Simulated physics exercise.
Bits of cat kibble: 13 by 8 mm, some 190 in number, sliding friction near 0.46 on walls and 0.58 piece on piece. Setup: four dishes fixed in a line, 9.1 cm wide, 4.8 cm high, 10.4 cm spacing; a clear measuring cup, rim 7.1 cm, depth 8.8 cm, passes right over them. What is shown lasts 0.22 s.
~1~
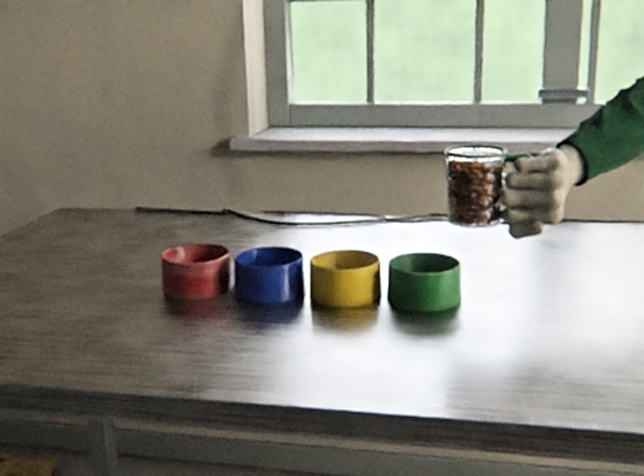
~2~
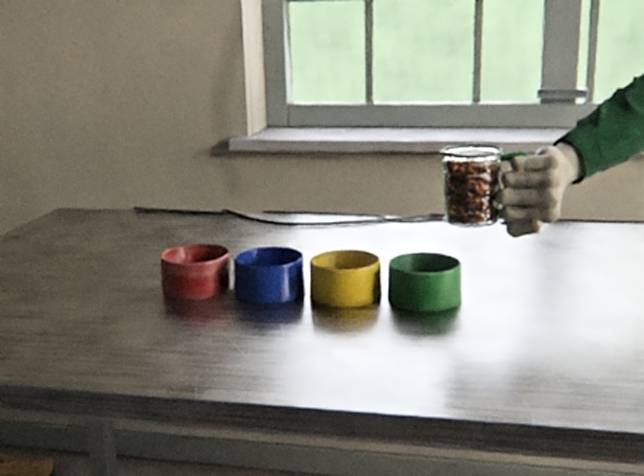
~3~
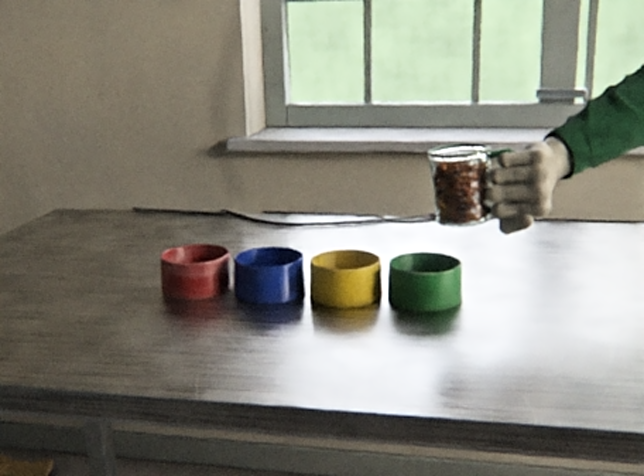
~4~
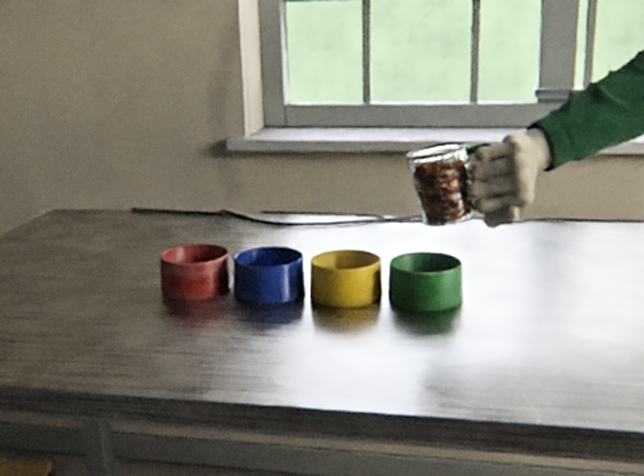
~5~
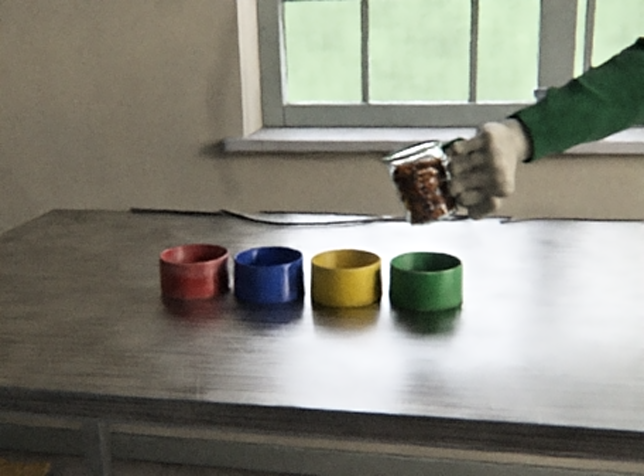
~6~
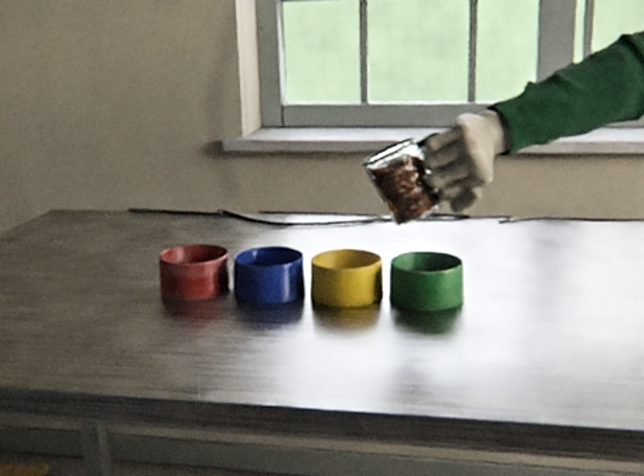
The clip opens on a gloved hand in a green sleeve holding a clear cup of brown bits above a dark table, near a row of red, blue, yellow and green dishes. The hand moves the cup left over the green dish, gradually tilting it leftward, while the dishes stay still.
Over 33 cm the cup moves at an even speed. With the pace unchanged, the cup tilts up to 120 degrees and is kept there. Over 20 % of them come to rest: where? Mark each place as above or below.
Marks: Red above, blue below, green below, yellow below, counter above.
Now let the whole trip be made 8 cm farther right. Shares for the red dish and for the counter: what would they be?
The red dish would get 40 and the counter 20.
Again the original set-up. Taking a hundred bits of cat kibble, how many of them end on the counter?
Estimate: Near 35 per cent.
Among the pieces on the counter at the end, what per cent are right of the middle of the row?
I'd estimate close to 0 in a hundred.
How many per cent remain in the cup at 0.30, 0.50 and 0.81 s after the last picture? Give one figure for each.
Roughly 100, then 75, then 10.
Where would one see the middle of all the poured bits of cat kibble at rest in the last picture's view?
Est. centre at rest: (181, 279) px.
Then, 0.30 s after the last picture, tilt 72 degrees; cup holds 100 %.
Then, 0.50 s after the last picture, tilt 104 degrees; cup holds 75 %, red 5 %.
Then, 0.81 s after the last picture, tilt 120 degrees; cup holds 10 %, red 55 %.
In the end, red 65 %, blue 0 %, green 0 %, yellow 0 %, counter 35 %.
